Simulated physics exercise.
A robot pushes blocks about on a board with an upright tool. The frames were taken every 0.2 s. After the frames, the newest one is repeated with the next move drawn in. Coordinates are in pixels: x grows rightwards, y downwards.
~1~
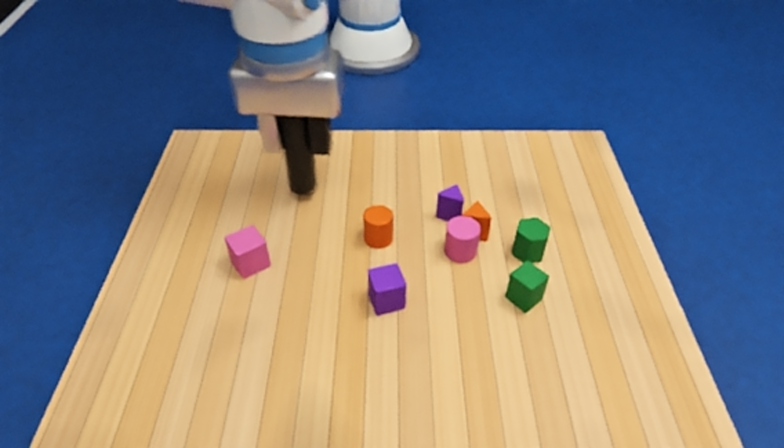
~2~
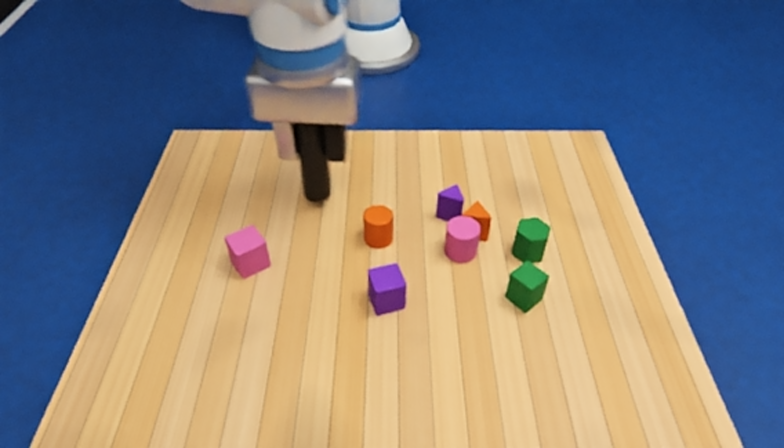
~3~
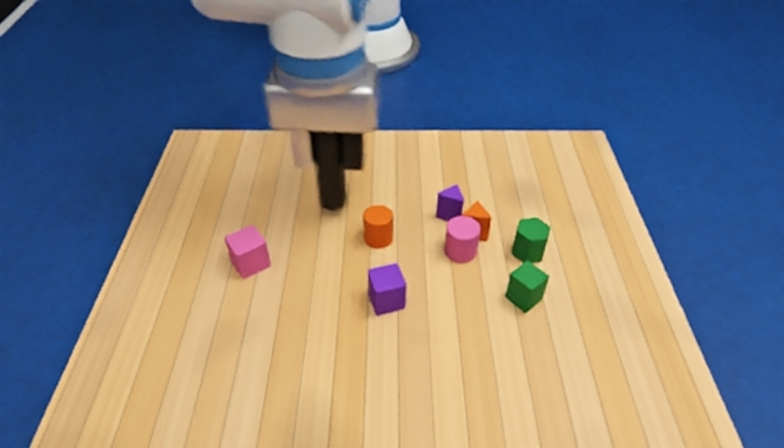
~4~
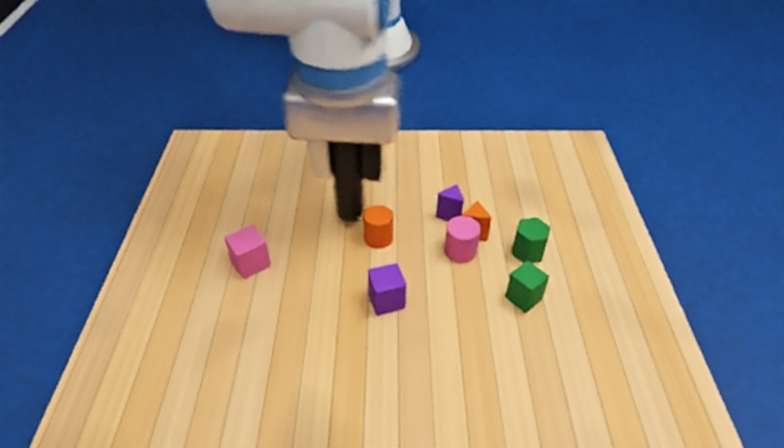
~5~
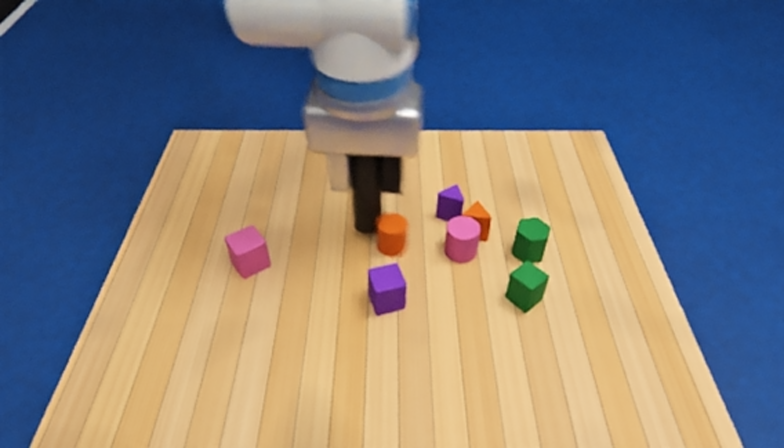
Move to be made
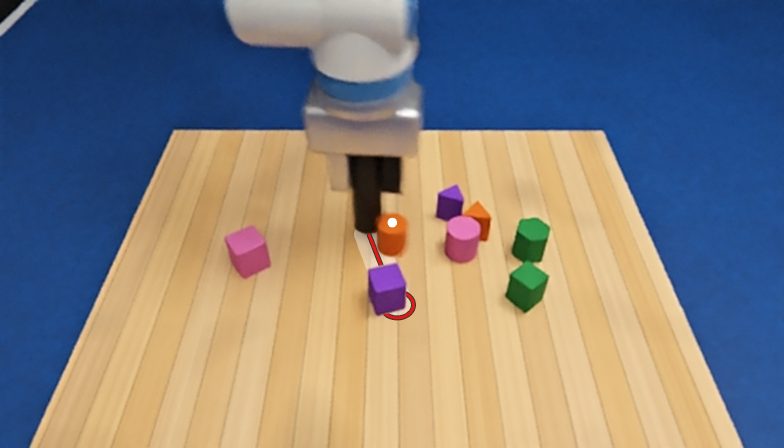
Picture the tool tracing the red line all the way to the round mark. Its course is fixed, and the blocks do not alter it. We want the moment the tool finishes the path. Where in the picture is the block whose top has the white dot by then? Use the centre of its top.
Most likely (414, 241).
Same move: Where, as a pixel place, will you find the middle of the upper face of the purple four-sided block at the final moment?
Top centre: (388, 307).
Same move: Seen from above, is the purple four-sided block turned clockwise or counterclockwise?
In a top view, it turns clockwise.
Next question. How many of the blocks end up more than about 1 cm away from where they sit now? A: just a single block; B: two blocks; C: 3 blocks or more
B.
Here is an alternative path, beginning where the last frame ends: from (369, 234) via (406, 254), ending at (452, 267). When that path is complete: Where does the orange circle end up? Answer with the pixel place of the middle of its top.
Put as a pixel place, it's (474, 263).
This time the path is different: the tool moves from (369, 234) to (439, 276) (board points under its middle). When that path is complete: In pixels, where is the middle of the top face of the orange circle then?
The middle of its upper face will lie at (473, 262).
The line goes in a line from (369, 234) to (397, 305); the dot is on the orange circle.
On the path given first. One third of the way, tool (377, 246); orange circle (408, 235).
Two thirds of the way, tool (387, 270); purple four-sided block (387, 281); orange circle (414, 241).
At the end, tool (397, 295); purple four-sided block (388, 307), turned 40° clockwise; orange circle (414, 241); pink circle unmoved.
